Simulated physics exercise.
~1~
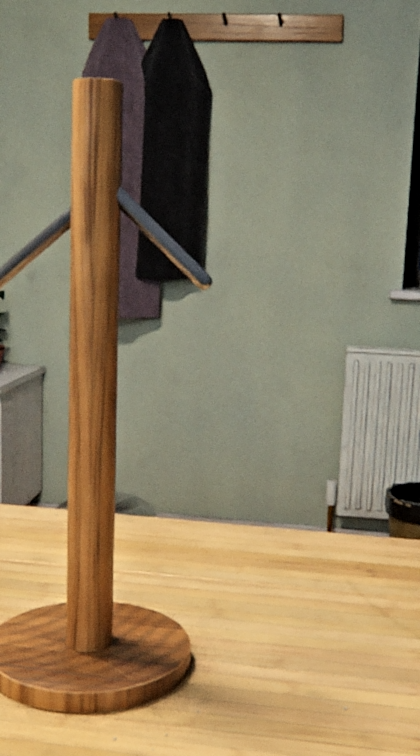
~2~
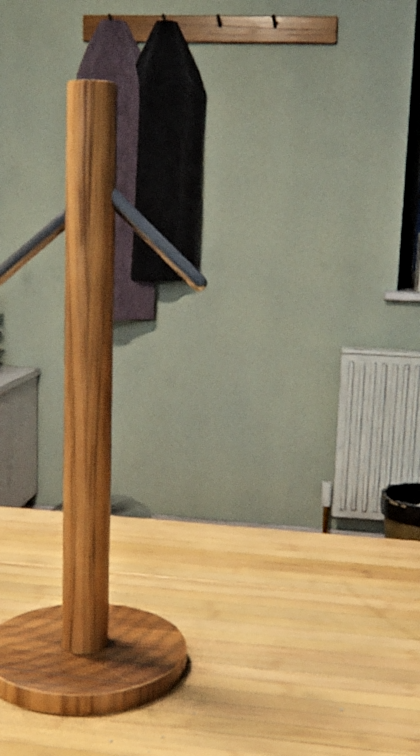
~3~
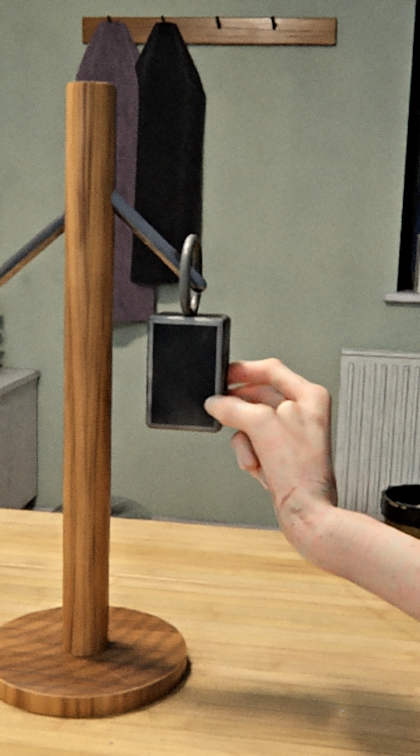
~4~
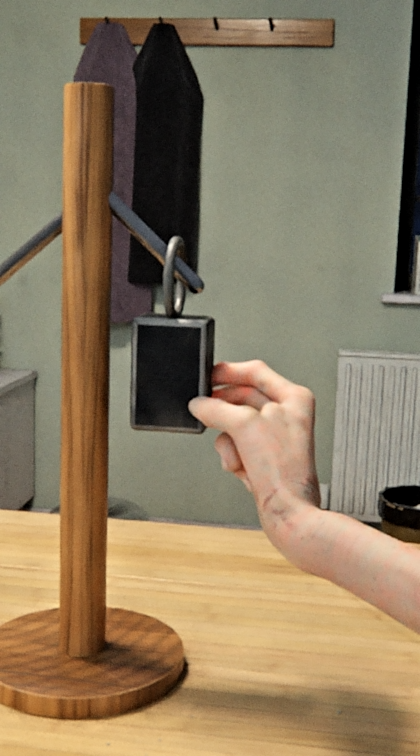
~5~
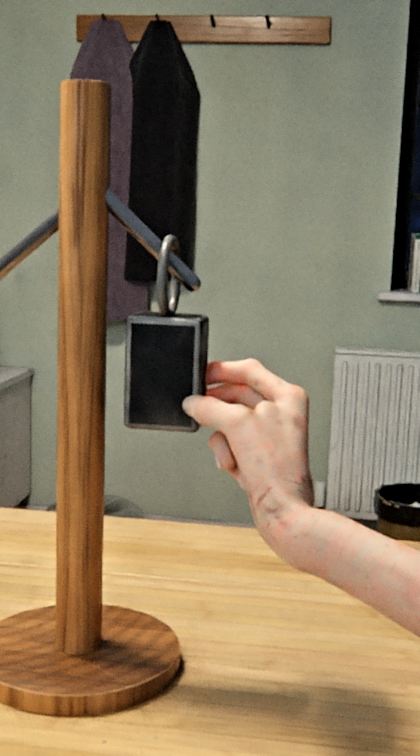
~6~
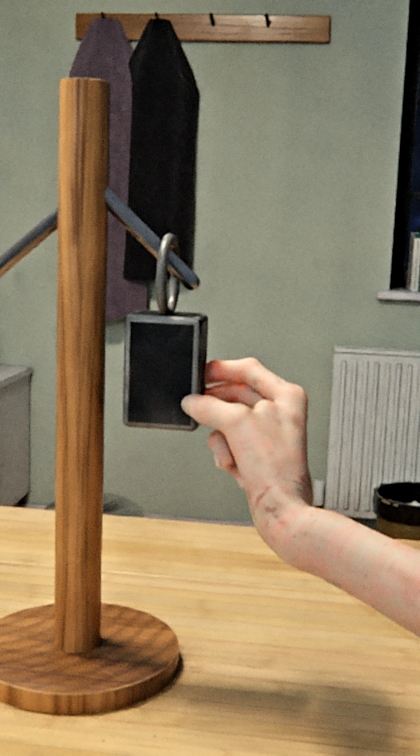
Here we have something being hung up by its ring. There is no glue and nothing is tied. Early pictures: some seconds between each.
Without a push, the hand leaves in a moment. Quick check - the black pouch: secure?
I predict it will come free when let go.
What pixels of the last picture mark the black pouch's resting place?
Its middle settles around (247, 643) in the last picture.
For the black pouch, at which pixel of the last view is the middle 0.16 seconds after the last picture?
About (196, 412).
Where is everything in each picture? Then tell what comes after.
In the first picture, peg stand (85, 386).
In the second picture, peg stand (81, 388).
In the third picture, still on the way; black pouch (190, 331); peg stand (80, 389).
In the fourth picture, still on the way; black pouch (174, 333); peg stand (78, 390).
In the fifth picture, still on the way; black pouch (168, 332); peg stand (74, 388).
In the sixth picture, in place, still held; black pouch (167, 330); peg stand (73, 386).
Then, 0.16 s after the last picture, black pouch tipped 34° from how it was near (197, 412).
Then, 0.28 s after the last picture, black pouch falling near (231, 640).
At rest, the black pouch falls off, near (248, 643).
